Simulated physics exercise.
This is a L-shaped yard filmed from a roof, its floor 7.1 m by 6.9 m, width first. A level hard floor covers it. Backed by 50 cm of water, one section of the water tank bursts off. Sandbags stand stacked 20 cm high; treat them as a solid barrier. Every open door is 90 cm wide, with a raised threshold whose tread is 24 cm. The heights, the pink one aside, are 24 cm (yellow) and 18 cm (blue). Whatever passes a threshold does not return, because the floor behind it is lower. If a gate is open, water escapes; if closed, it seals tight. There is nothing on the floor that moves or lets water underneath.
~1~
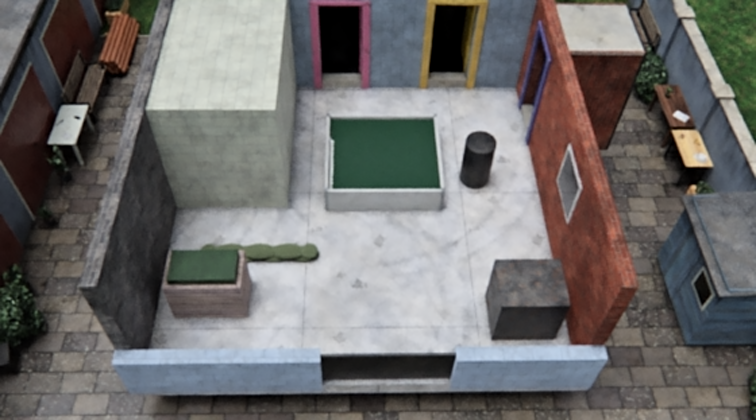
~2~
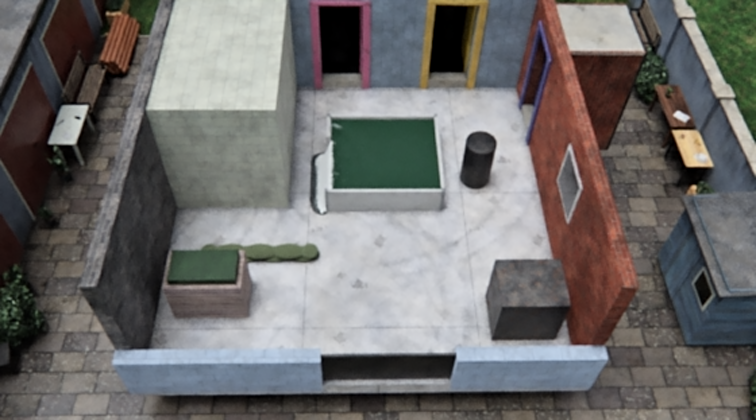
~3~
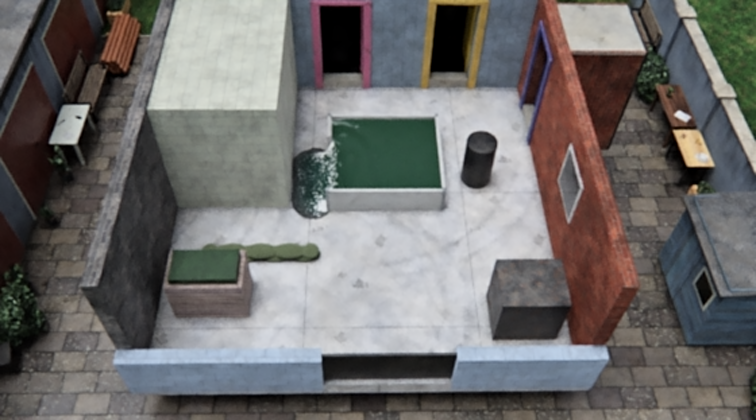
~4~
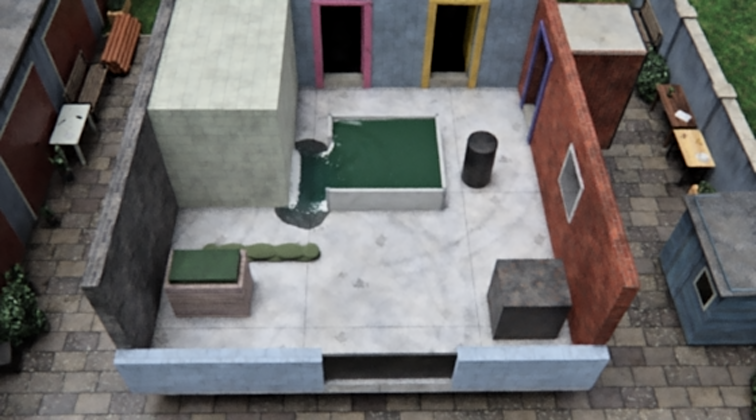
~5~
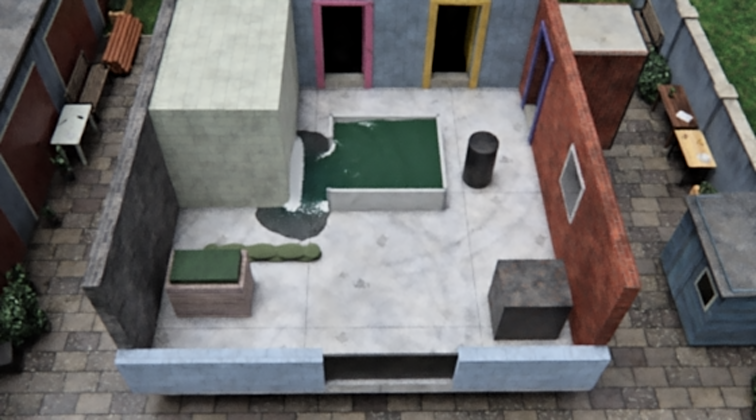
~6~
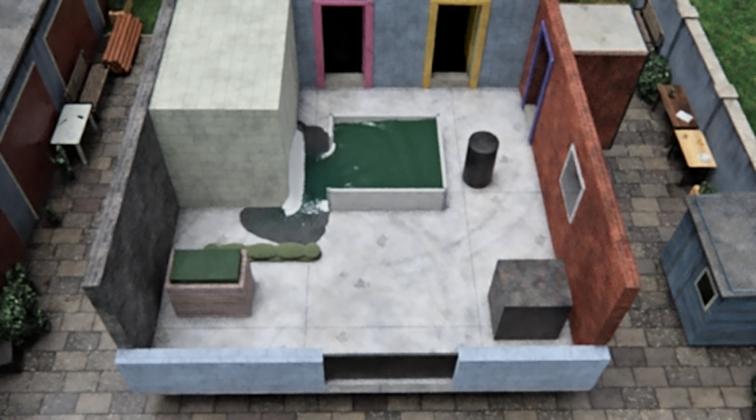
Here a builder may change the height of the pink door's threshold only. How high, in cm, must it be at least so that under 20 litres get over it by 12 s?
At least 17 cm or so.
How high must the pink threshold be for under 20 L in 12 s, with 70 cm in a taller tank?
Some 25 cm.
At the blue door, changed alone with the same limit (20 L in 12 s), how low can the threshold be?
For blue: Close to 8.0 cm.
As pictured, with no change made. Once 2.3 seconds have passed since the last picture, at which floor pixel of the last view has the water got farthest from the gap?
Lab note: Front tip approx. (156, 333).
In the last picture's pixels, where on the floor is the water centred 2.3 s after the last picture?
The water is centred near (341, 177).
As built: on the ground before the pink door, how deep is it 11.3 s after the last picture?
Depth: Near 6.5 cm.
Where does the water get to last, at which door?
The blue door.
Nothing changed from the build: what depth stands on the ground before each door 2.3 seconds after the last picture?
Yellow 3, pink 21, blue 0 cm.
Then, 0.7 s after the last picture water covers 15 % of the floor, deepest (40 cm) near (294, 186); it has not reached the pink door.
Then, 2.3 s after the last picture water covers 45 % of the floor, deepest (27 cm) near (301, 99); 21 cm at the pink door, 4 litres in over its 20 cm threshold.
Then, 11.3 s after the last picture water covers 95 % of the floor, deepest (10 cm) near (574, 369); 6 cm at the pink door, 7 litres in over its 20 cm threshold.
At the pink door as built, the water peaked near 22 cm, 1.9 s after the last picture.
Run again over the same 12 s with other heights there, 32 litres in over 15 cm, 6 litres over 20.5 cm. The limit of 20 litres is kept from about 17 cm up.
